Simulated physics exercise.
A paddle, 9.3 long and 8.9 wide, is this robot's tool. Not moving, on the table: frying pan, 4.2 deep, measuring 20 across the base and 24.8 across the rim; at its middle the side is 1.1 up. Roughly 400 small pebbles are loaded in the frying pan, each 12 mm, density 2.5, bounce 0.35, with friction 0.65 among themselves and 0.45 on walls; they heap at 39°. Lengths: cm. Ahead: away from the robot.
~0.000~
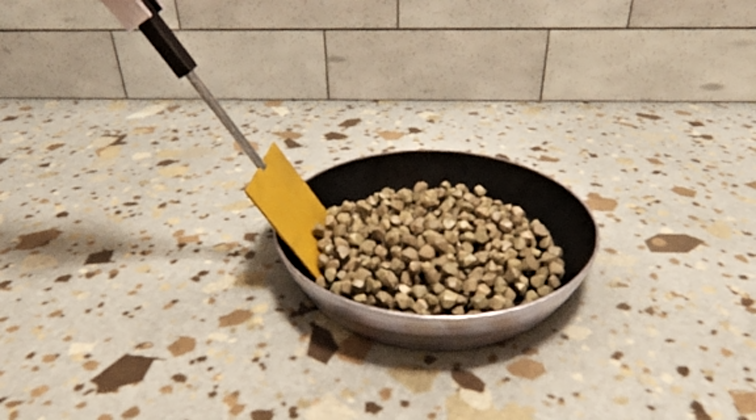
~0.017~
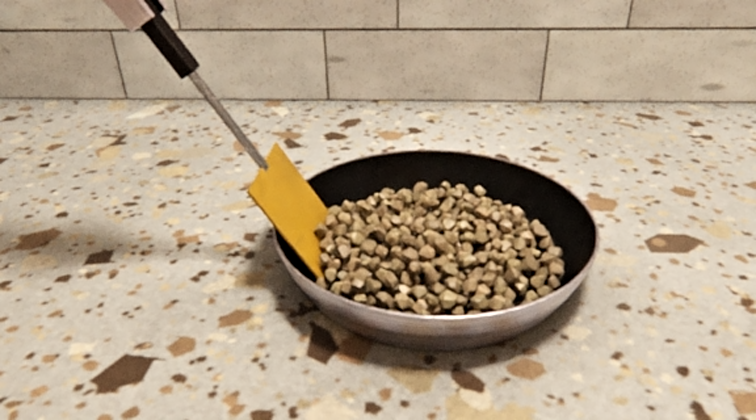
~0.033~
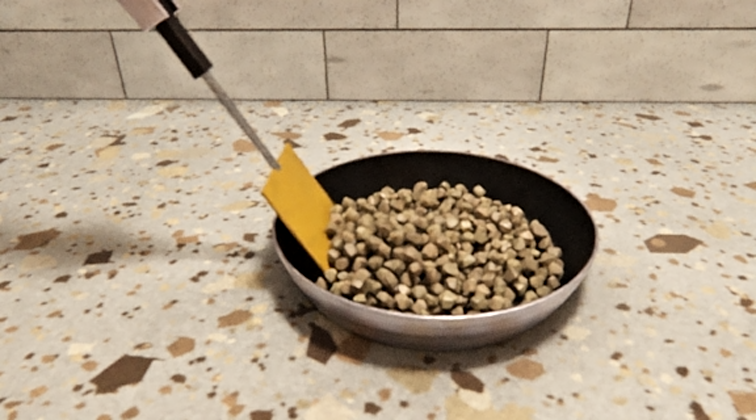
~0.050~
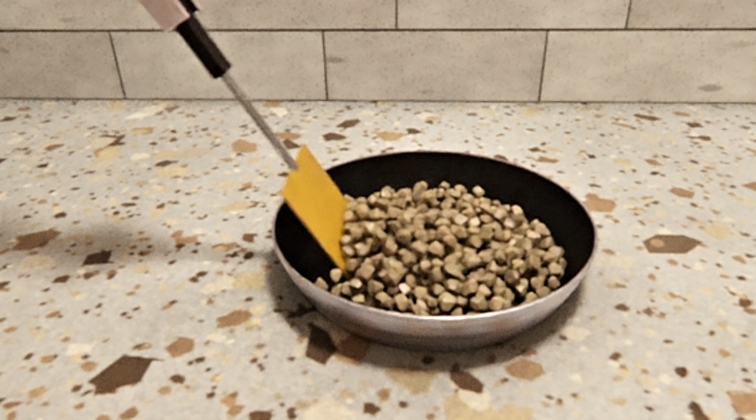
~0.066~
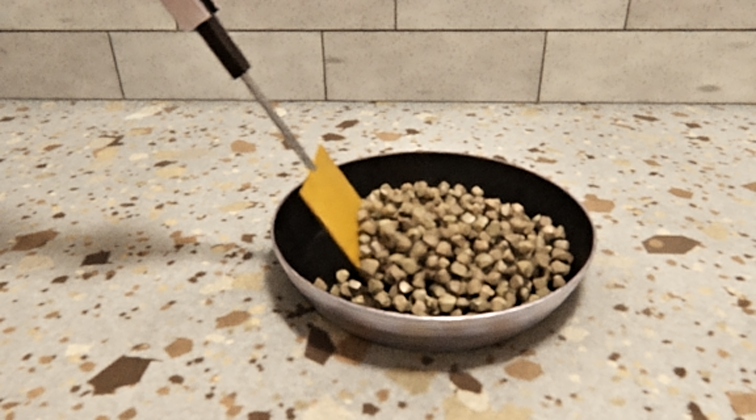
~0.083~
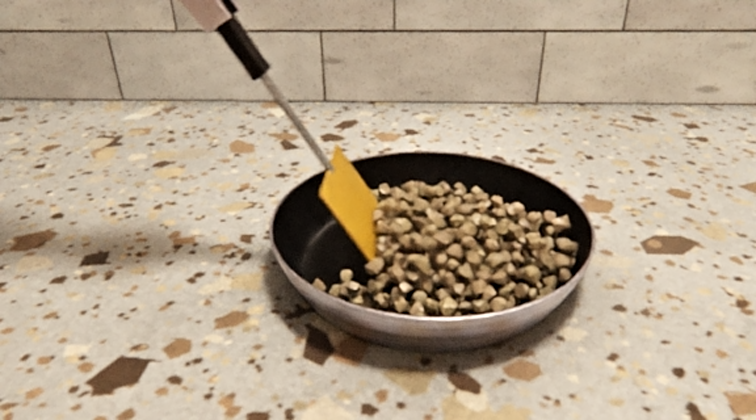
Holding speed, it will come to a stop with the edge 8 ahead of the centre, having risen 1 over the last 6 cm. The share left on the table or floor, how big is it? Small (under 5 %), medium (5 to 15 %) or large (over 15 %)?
Large.
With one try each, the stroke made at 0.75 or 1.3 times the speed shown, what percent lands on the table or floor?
Try one about 15 %, try two about 30 %.
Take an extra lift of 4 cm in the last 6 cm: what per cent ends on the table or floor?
Close to 25 in a hundred.
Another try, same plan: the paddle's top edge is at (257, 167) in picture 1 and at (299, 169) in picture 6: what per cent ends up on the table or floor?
About 10 per cent.
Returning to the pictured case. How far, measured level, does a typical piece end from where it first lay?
Somewhere near 6 centimetres, I reckon.
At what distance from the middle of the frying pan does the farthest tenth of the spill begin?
Distance from centre: Approx. 25 cm.
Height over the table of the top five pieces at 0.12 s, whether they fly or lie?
I'd put them at about 5 centimetres above the table.
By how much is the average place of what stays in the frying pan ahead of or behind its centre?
Ahead, by about 4.5 cm.
By 0.12 s, sloping 59°, highest piece 6 above the table; 402 in the frying pan.
By 0.17 s, sloping 59°, highest piece 6 above the table; 402 in the frying pan.
By 0.39 s, sloping 59°, highest piece 7 above the table; 302 in the frying pan, 88 on the table or floor, 12 on the blade or in flight.
By 1.44 s, sloping 59°, highest piece 5 above the table; 302 in the frying pan, 100 on the table or floor.
Final count, 302 in the frying pan, 100 on the table or floor. That is 25 % on the table or floor.
